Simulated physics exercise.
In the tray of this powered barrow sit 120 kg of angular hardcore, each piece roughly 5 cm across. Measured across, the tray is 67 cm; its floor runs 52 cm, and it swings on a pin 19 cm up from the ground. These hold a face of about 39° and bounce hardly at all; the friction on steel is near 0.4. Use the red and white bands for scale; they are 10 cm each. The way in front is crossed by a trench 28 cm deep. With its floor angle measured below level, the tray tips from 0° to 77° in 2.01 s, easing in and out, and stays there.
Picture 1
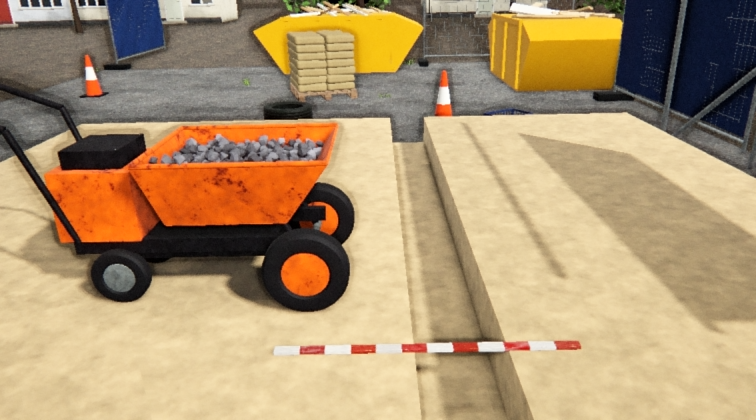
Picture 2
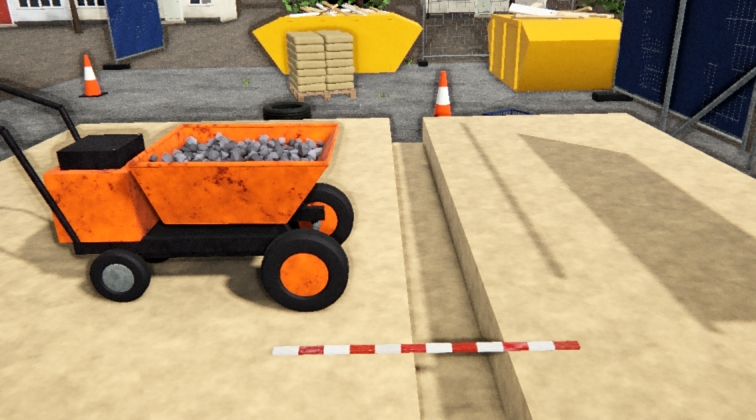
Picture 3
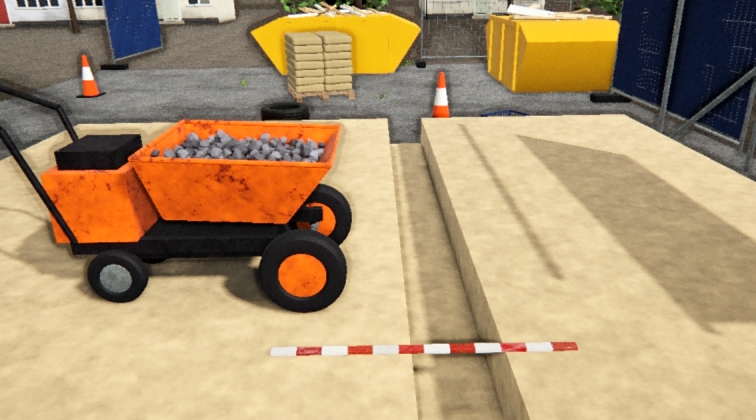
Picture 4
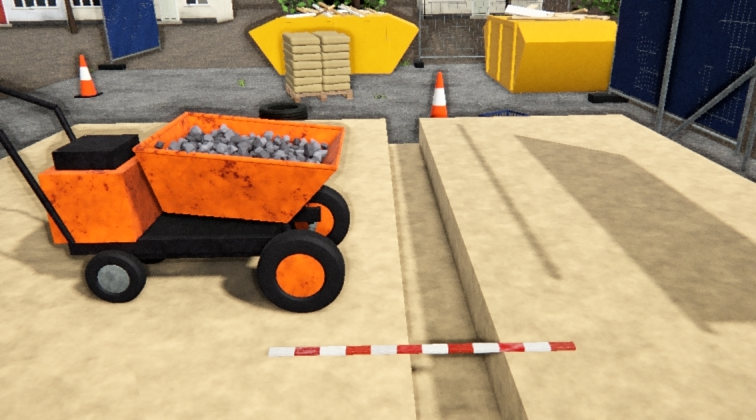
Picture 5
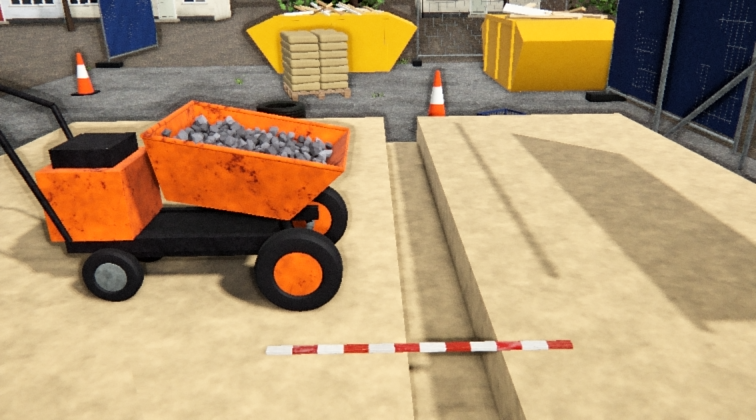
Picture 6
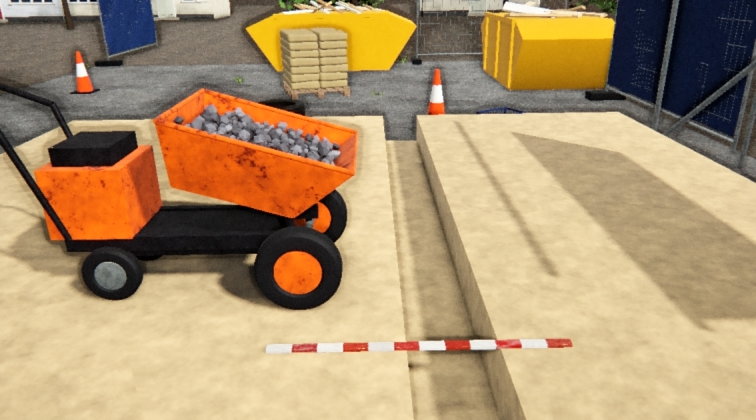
The orange tray of a small powered barrow, heaped with grey stones, slowly tilted forward to the right, its back end rising while the barrow stayed on the sandy ground beside a trench.
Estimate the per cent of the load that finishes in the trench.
Roughly 97 percent.
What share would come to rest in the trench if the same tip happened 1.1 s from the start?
Probably about 90 in a hundred.
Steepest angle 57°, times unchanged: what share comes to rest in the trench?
Roughly 15%.
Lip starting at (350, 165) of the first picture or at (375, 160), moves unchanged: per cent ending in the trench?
Roughly 80 per cent, then 60 per cent.
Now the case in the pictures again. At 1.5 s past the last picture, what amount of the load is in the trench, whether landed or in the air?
By then, around 50 percent.
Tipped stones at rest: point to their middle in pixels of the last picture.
Their middle ends up near (441, 304).
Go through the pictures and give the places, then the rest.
In the first picture, the tray is at 0°, its lip at (327, 163); the top of the load is at (231, 147).
In the second picture, the tray is at 1°, its lip at (328, 164); the top of the load is at (221, 147).
In the third picture, the tray is at 3°, its lip at (331, 166); the top of the load is at (206, 142).
In the fourth picture, lip at (337, 168), floor tilted 7°, highest stones at (210, 137).
In the fifth picture, lip at (344, 170), floor tilted 11°, highest stones at (209, 128).
In the sixth picture, the tray is at 16°, its lip at (354, 174); the top of the load is at (209, 117).
Then, 0.9 s after the last picture the floor is at 65°, 99 % in the tray, 1 % in the trench; the foremost stones are at (432, 253).
Then, 1.5 s after the last picture the floor is at 77°, 50 % in the tray, 48 % in the trench, 2 % past the trench; the foremost stones are at (511, 266).
Then, 1.9 s after the last picture the floor is at 77°, 25 % in the tray, 71 % in the trench, 3 % past the trench; the foremost stones are at (530, 268).
Then, 3.8 s after the last picture the floor is at 77°, 0 % in the tray, 97 % in the trench, 3 % past the trench; the foremost stones are at (529, 265).
